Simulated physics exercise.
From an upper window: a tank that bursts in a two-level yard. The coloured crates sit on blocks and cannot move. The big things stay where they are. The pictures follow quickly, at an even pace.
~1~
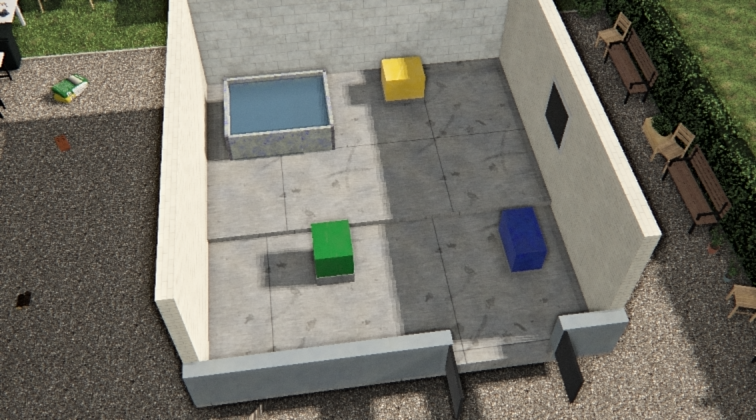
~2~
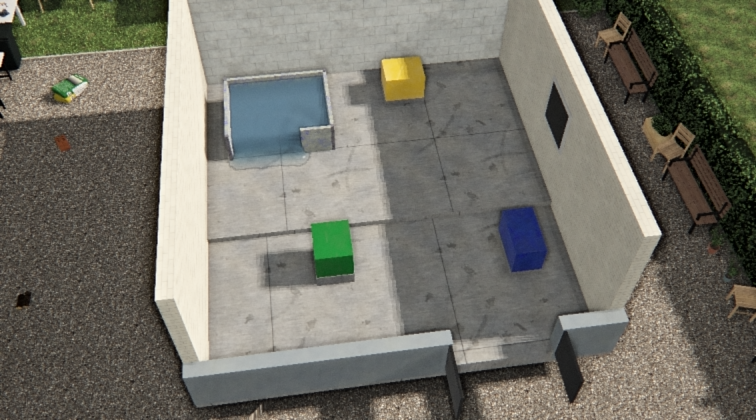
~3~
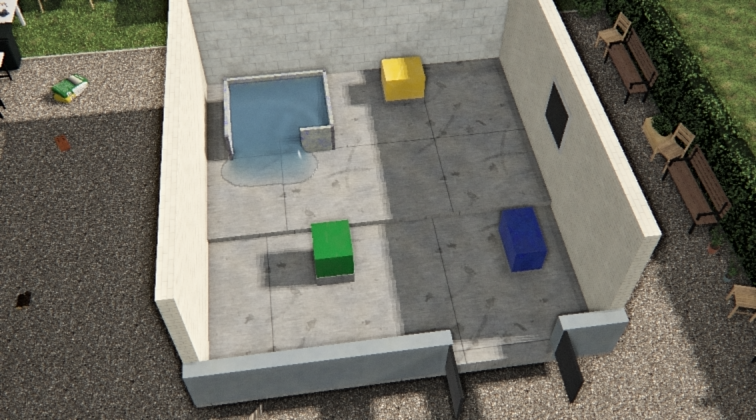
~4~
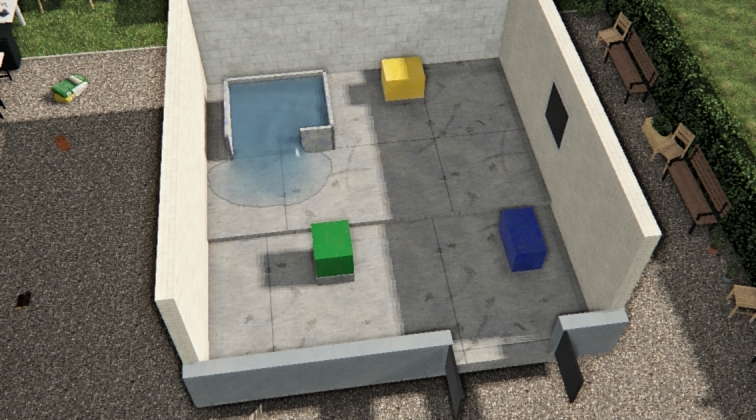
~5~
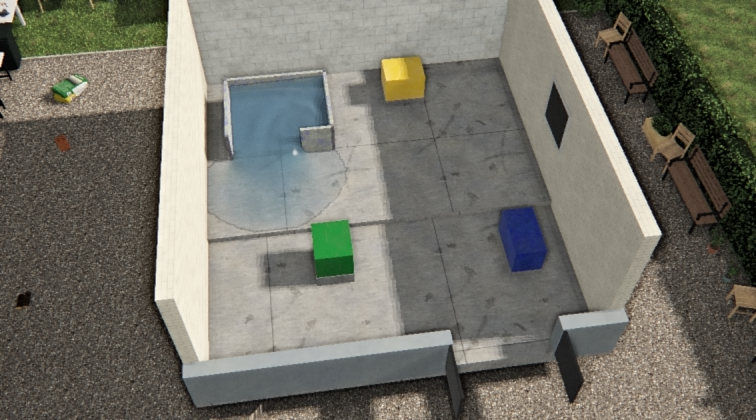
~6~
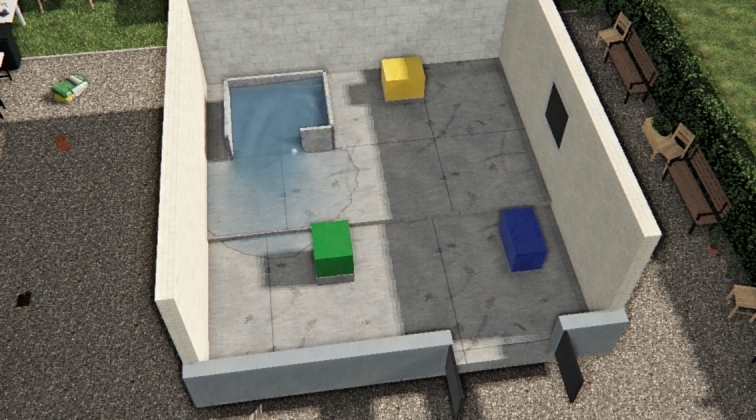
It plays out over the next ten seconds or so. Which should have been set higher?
In the end: The green crate escapes dry; the blue crate is wetted; the yellow crate escapes dry.
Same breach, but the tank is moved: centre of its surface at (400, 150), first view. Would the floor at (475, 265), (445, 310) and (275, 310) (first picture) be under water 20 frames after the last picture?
In turn: Wet, awash, under water.
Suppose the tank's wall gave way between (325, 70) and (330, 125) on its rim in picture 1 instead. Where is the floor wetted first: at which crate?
It is the yellow one.
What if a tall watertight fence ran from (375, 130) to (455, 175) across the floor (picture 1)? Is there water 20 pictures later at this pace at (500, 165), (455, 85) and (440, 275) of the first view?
In that order: Clear, not flooded, covered.
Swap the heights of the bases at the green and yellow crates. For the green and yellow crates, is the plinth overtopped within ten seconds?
Then: Green crate is topped, yellow crate is safe.
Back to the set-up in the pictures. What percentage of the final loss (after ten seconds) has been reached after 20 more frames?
Roughly 0 per cent.
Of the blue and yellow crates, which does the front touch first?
That is the one in blue.
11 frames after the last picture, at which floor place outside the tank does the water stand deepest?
Near (210, 382).
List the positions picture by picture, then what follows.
The tank at (278, 105) is whole and still, in the first picture.
The front is at (306, 156), out from the gap at (267, 147), in the second picture.
The front is at (313, 165), out from the gap at (267, 149), in the third picture.
The front is at (307, 195), out from the gap at (267, 149), in the fourth picture.
Water pours out at (267, 149) and has run to (293, 226), in the fifth picture.
The front is at (292, 252), out from the gap at (267, 149), in the sixth picture.
A moment on, water covers 25 % of the floor; the green crate water round its plinth, the blue crate not reached, the yellow crate not reached.
Next, water covers 30 % of the floor; the green crate water round its plinth, the blue crate not reached, the yellow crate not reached.
Then, water covers 45 % of the floor; the green crate water round its plinth, the blue crate water round its plinth, the yellow crate not reached.
Later, water covers 55 % of the floor; the green crate water round its plinth, the blue crate water round its plinth, the yellow crate not reached.
In the end, water covers 50 % of the floor; the green crate stayed above the water, the blue crate was topped, the yellow crate stayed above the water.
